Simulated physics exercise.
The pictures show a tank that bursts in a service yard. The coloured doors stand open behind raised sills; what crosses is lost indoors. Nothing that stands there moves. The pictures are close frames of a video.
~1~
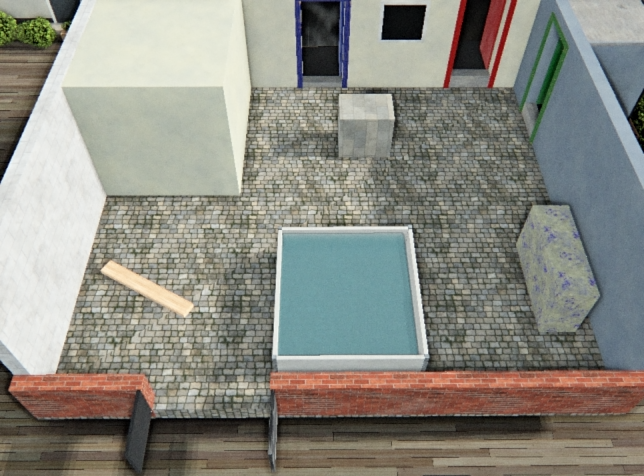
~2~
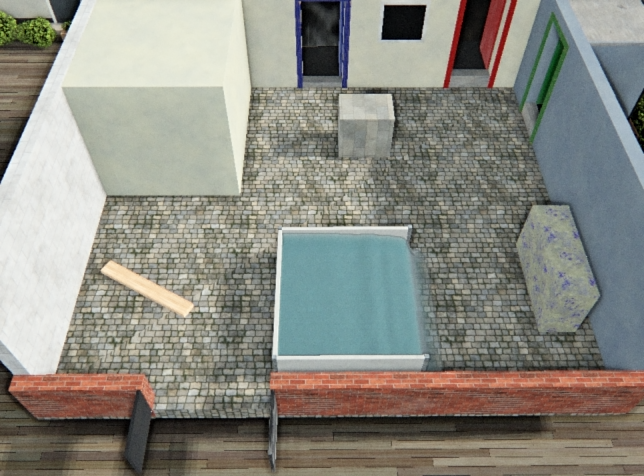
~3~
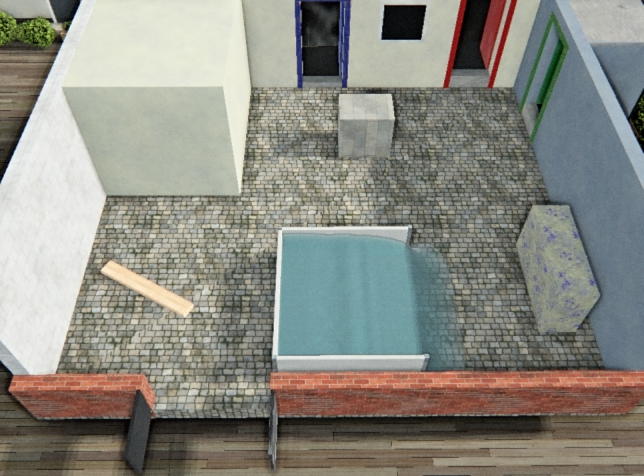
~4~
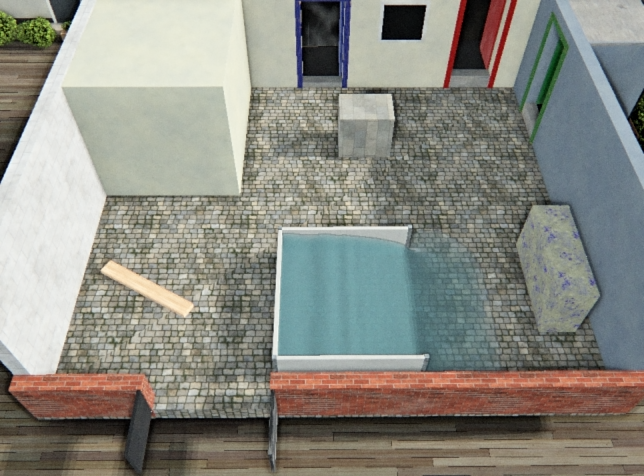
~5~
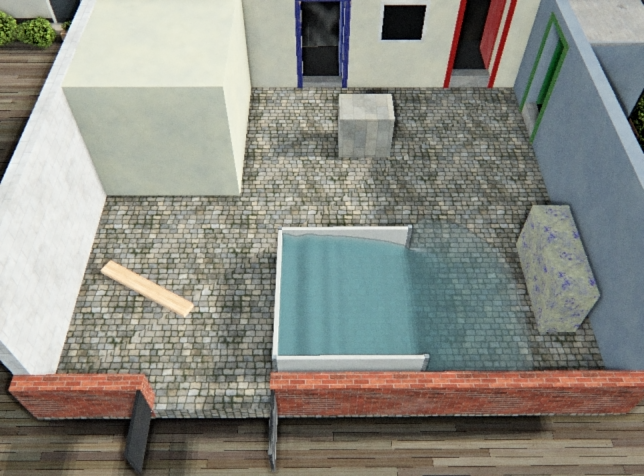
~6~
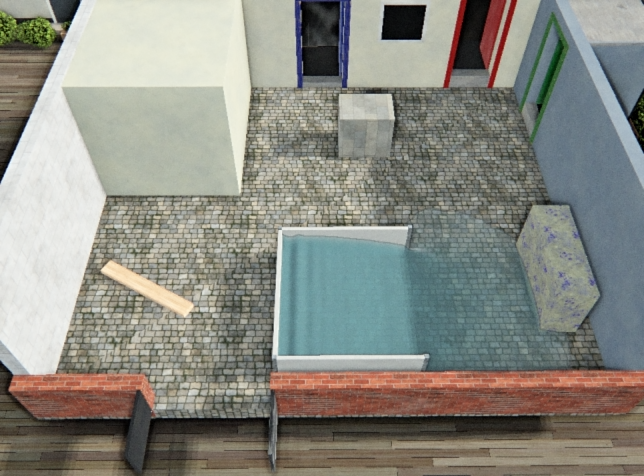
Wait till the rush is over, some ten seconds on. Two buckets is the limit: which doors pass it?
In the end: The blue door holds within the limit; the red door holds within the limit; the green door holds within the limit.
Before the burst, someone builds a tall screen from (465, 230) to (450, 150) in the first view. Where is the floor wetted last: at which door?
It is the one in blue.
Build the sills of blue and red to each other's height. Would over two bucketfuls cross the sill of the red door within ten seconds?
Then: The red door floods.
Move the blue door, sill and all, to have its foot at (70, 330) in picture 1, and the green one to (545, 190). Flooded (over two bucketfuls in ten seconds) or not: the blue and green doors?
Then: Blue door takes less; green door keeps below it.
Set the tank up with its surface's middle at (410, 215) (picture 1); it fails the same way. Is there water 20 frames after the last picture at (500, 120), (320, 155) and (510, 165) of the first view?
As listed: Wet, free of water, awash.
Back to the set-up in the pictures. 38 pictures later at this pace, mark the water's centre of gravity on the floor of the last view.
Near (422, 208).
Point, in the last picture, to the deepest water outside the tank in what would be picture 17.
Around (598, 370).
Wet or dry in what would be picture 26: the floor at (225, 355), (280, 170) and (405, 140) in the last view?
In that order: Free of water, clear, flooded.
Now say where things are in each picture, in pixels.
In the first frame, still water in the tank at (347, 290).
In the second frame, water pours out at (412, 303) and has run to a hidden place.
In the third frame, water pours out at (412, 305) and has run to a hidden place.
In the fourth frame, water pours out at (411, 306) and has run to (435, 235).
In the fifth frame, the front is at (460, 230), out from the gap at (411, 306).
In the sixth frame, the front is at a hidden place, out from the gap at (411, 306).
A moment on, water covers 20 % of the floor; the blue door not reached, the red door not reached, the green door not reached.
Next, water covers 25 % of the floor; the blue door not reached, the red door not reached, the green door wet at the sill, nothing in.
Then, water covers 40 % of the floor; the blue door not reached, the red door wet at the sill, nothing in, the green door wet at the sill, nothing in.
Later, water covers 60 % of the floor; the blue door wet at the sill, nothing in, the red door under two buckets in, the green door wet at the sill, nothing in.
In the end, water covers 85 % of the floor; the blue door wet at the sill, nothing in, the red door under two buckets in, the green door wet at the sill, nothing in.
